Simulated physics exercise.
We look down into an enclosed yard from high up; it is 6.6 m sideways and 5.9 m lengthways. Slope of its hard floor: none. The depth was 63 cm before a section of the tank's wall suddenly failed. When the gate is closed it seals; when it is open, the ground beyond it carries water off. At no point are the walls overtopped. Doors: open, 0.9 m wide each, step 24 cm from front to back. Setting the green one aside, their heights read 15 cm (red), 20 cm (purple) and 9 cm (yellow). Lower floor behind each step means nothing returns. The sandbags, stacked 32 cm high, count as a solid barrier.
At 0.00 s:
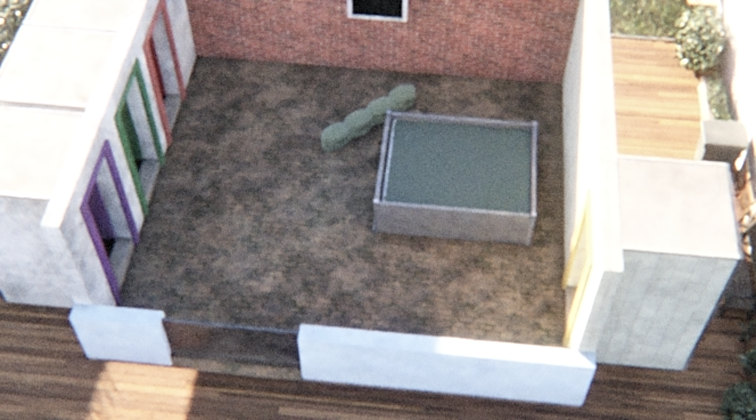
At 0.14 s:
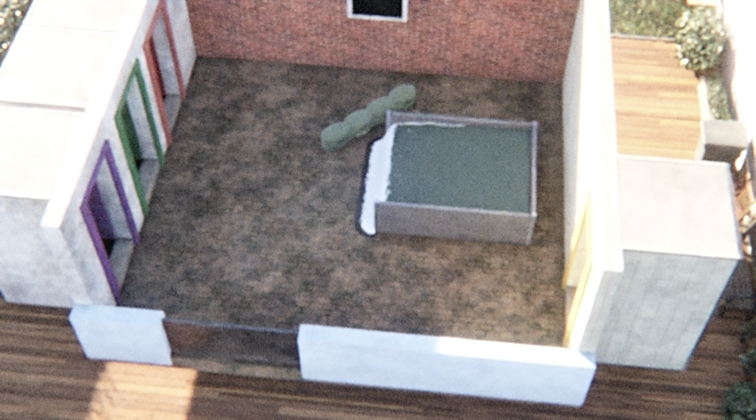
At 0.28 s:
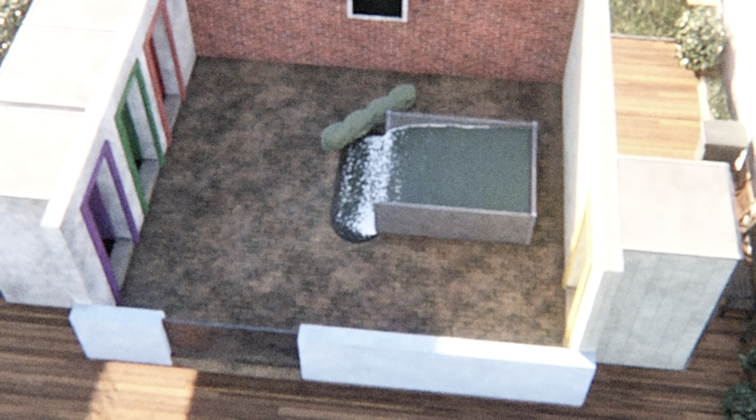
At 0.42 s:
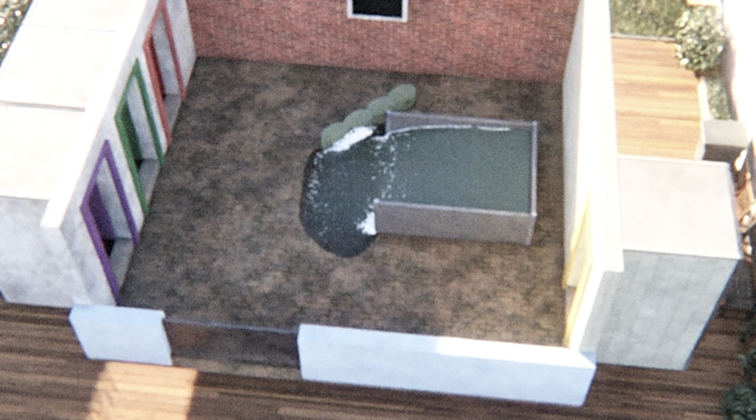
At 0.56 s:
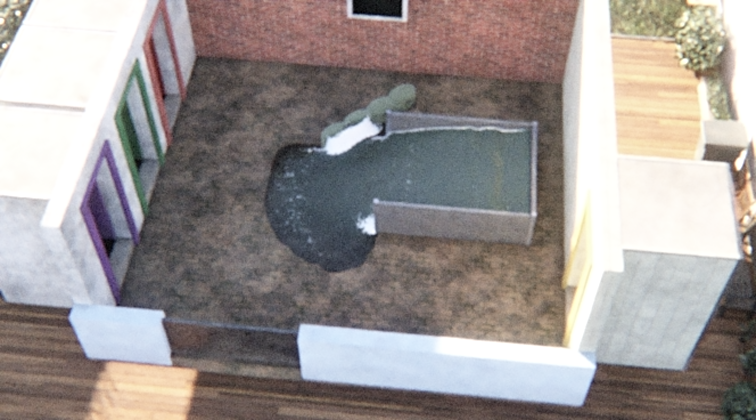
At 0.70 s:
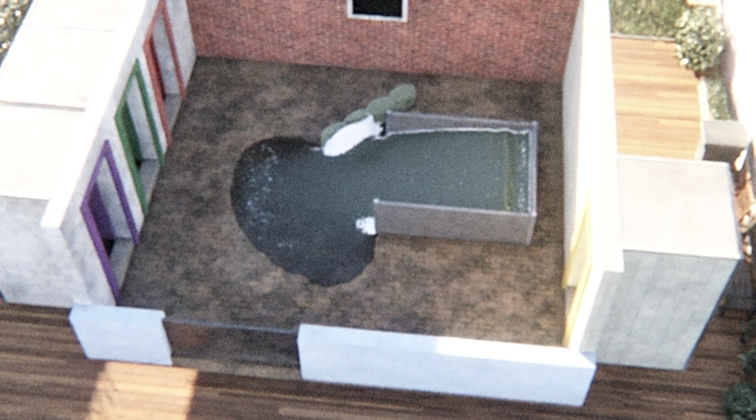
Dark water poured out of the open left side of a tank in a walled yard, foamed white against a short row of sandbags, and spread leftward across the brown floor in a widening rounded pool.
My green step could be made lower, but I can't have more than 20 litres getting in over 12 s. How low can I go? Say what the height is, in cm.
You could bring it down to roughly 25 cm.
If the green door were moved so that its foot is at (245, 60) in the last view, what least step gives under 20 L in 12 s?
It needs about 11.5 cm.
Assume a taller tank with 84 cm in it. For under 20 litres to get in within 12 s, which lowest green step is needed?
Roughly 36 cm high.
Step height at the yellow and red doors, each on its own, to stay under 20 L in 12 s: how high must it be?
You'd want some 9.0 cm at yellow and some 14.0 cm at red.
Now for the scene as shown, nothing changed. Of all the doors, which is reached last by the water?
I'd say the yellow one.
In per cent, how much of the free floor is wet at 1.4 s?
Near 35 per cent of the open floor.
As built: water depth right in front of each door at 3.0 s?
Green door 26 cm, red door 18 cm, purple door 22 cm, yellow door 0 cm.
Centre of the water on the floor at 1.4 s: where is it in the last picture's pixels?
It lies near (387, 191) in the last picture.
After 1.4 s water covers 35 % of the floor, deepest (40 cm) near (352, 148); 29 cm at the green door, 1 litre in over its 20 cm step.
After 3.0 s water covers 60 % of the floor, deepest (42 cm) near (107, 336); 26 cm at the green door, 57 litres in over its 20 cm step.
After 12.0 s water covers 95 % of the floor, deepest (10 cm) near (387, 127); 6 cm at the green door, 68 litres in over its 20 cm step.
At the green door as built, the water arrived by 1.1 s and peaked near 32 cm at 2.0 s.
With a step of 21.5 cm, 51 litres would have come in within the 12 s; with 29.5 cm, 4 litres. So under 20 litres takes about 25 cm.
